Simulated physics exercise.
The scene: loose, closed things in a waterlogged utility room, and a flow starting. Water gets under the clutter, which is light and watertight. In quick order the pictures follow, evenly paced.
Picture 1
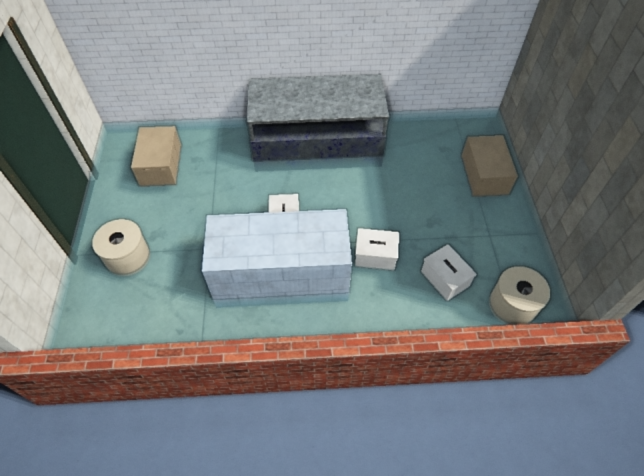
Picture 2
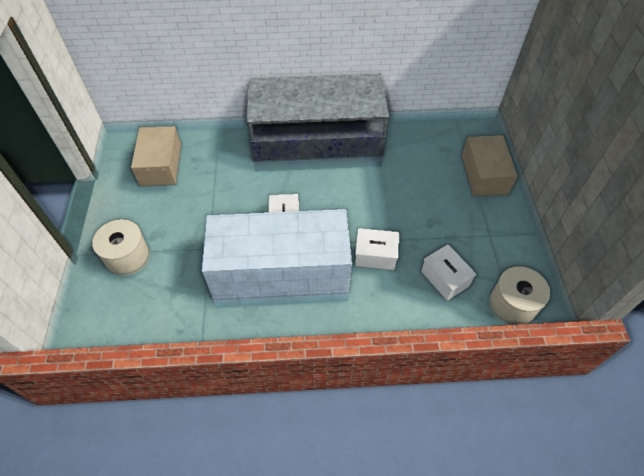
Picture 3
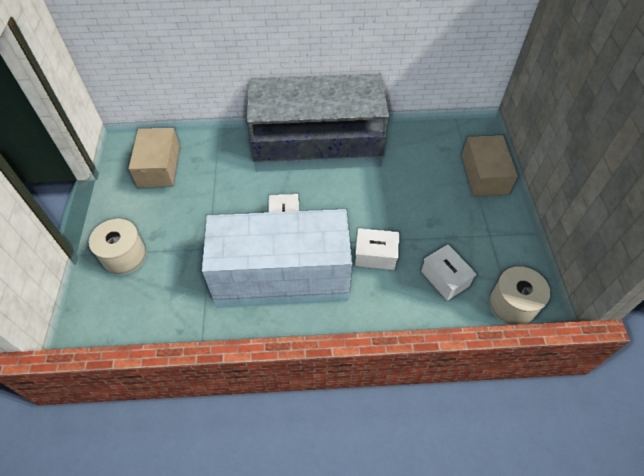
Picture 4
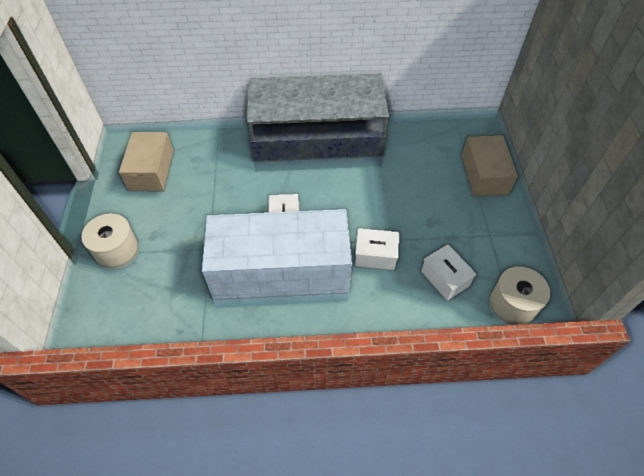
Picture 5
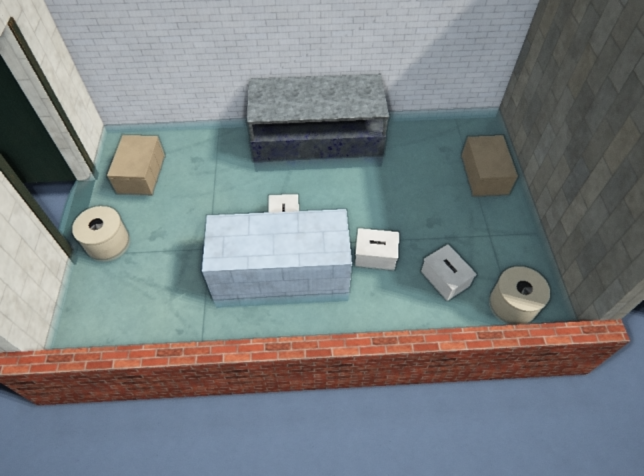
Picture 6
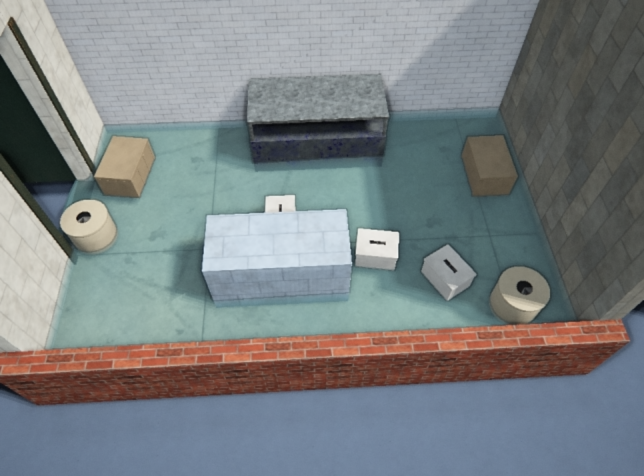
The clip opens on a teal-floored room holding brown crates, round cream tubs and slotted white boxes, before the dark door at left opens. The left-hand tub then drifts left and slightly back, nearer the doorway, while the left-hand crate slides left and slightly forward, turning a little.
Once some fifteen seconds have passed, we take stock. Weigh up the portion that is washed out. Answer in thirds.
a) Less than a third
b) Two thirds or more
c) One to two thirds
Answer: C.
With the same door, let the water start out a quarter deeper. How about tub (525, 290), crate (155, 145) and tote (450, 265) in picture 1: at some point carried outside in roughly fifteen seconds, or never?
Object by object the verdict is never escapes, leaves, never escapes.
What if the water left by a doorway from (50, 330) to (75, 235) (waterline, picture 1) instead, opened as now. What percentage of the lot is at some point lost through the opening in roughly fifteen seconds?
Near 40 percent.
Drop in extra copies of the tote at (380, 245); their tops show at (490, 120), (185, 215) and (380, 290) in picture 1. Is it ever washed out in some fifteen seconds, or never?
Remains, exits, remains.
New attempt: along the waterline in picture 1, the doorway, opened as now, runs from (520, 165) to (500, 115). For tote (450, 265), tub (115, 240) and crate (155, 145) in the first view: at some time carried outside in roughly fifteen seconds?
In sequence - departs, stays put, stays put.
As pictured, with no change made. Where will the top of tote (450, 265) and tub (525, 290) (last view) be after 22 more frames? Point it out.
I'd expect them close to (386, 273) and (488, 294).
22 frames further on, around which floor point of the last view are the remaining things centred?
(400, 248).
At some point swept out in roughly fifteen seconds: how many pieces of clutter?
The figure is 3.
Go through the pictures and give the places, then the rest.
In the first picture, a tub at (117, 239) floats; a crate at (154, 146) floats; 0 of 7 have shifted.
In the second picture, a tub at (117, 239) floats; a crate at (154, 146) floats; 0 of 7 have shifted.
In the third picture, a tub at (113, 238), afloat, close to its start; a crate at (152, 148), afloat; 1 of 7 have shifted.
In the fourth picture, a tub at (106, 232), afloat, close to its start; a crate at (144, 152), afloat, close to its start; 2 of 7 have shifted.
In the fifth picture, a tub at (96, 225) floats, a stride from its start; a crate at (133, 155), afloat, close to its start; 2 of 7 have shifted.
In the sixth picture, a tub at (84, 218), afloat, a stride from its start; a crate at (122, 157), afloat, a stride from its start; 2 of 7 have shifted.
A moment on, 1 of 7 are out; 6 afloat.
Next, 2 of 7 are out; 5 afloat.
Later, 3 of 7 are out; 4 afloat.
In the end, 3 of 7 are out; 4 afloat.
